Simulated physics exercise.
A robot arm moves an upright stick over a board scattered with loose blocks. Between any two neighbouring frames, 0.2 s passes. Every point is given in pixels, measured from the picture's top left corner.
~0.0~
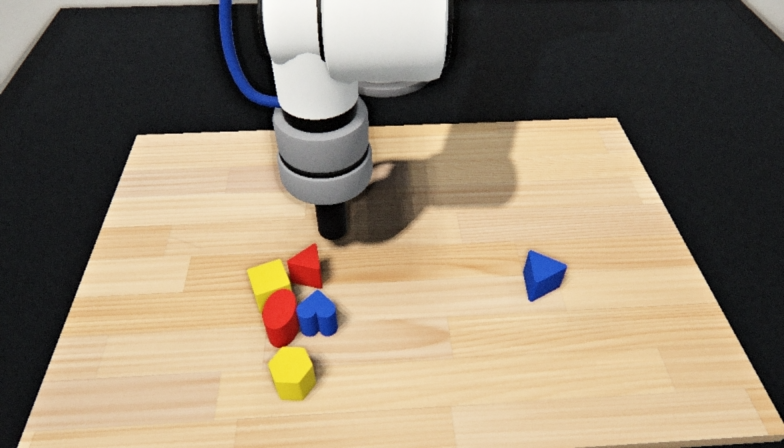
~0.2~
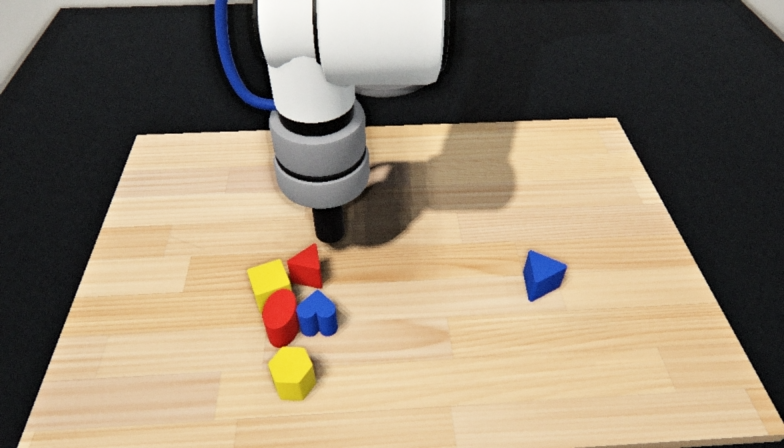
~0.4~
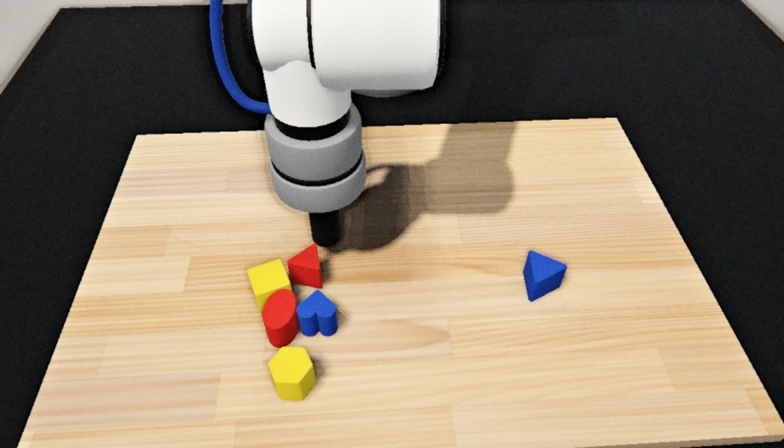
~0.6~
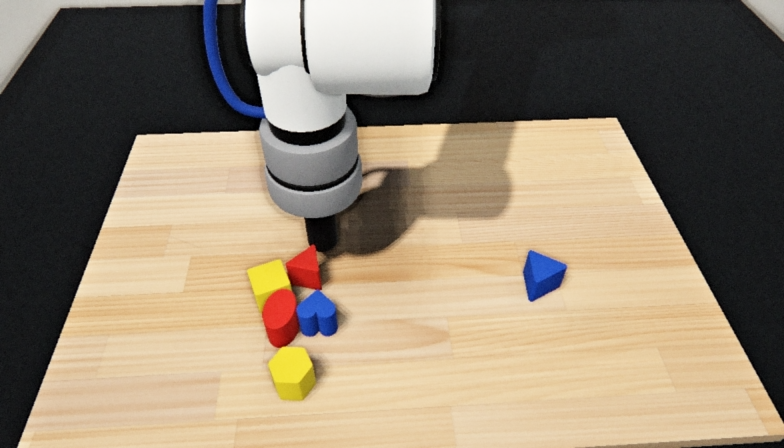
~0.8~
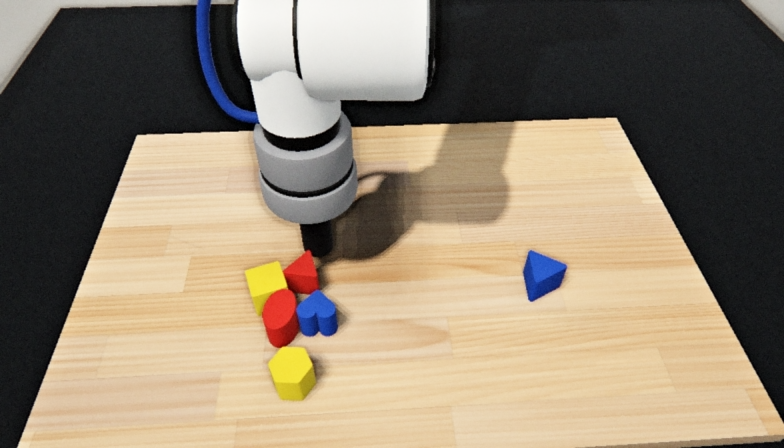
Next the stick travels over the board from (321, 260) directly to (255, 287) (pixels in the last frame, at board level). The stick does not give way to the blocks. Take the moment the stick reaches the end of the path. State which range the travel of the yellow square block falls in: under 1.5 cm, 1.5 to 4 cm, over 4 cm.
The distance will be 1.5 to 4 cm.
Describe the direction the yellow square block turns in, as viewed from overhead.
It turns counter-clockwise.
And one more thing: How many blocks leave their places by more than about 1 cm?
When the path ends, I think you'll find two blocks out of place by more than 1 cm.
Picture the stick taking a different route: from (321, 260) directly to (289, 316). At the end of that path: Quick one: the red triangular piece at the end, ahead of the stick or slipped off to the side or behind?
When the path is over, you would find the red triangular piece still in front of the stick.
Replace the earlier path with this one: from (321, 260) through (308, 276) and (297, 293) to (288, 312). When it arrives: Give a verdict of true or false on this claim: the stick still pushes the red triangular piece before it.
My answer: True.
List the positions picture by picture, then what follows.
The first picture shows stick tip at (333, 231); block tops, yellow square block at (268, 276); red oval block at (279, 308); red triangular piece at (307, 257).
The second picture shows stick at (330, 234); blocks unchanged.
The third picture shows stick at (327, 238); blocks unchanged.
The fourth picture shows stick at (323, 242); red triangular piece at (306, 259).
The fifth picture shows stick at (319, 248); yellow square block at (266, 278); red oval block at (279, 308); red triangular piece at (303, 265).
The first path, step by step. Halfway along, stick at (285, 261); yellow square block at (260, 280); red triangular piece at (292, 274), turned 75° anticlockwise.
At the end, stick at (251, 275); yellow square block at (242, 295), turned 55° anticlockwise; red oval block in place; red triangular piece at (287, 275), turned 95° anticlockwise.
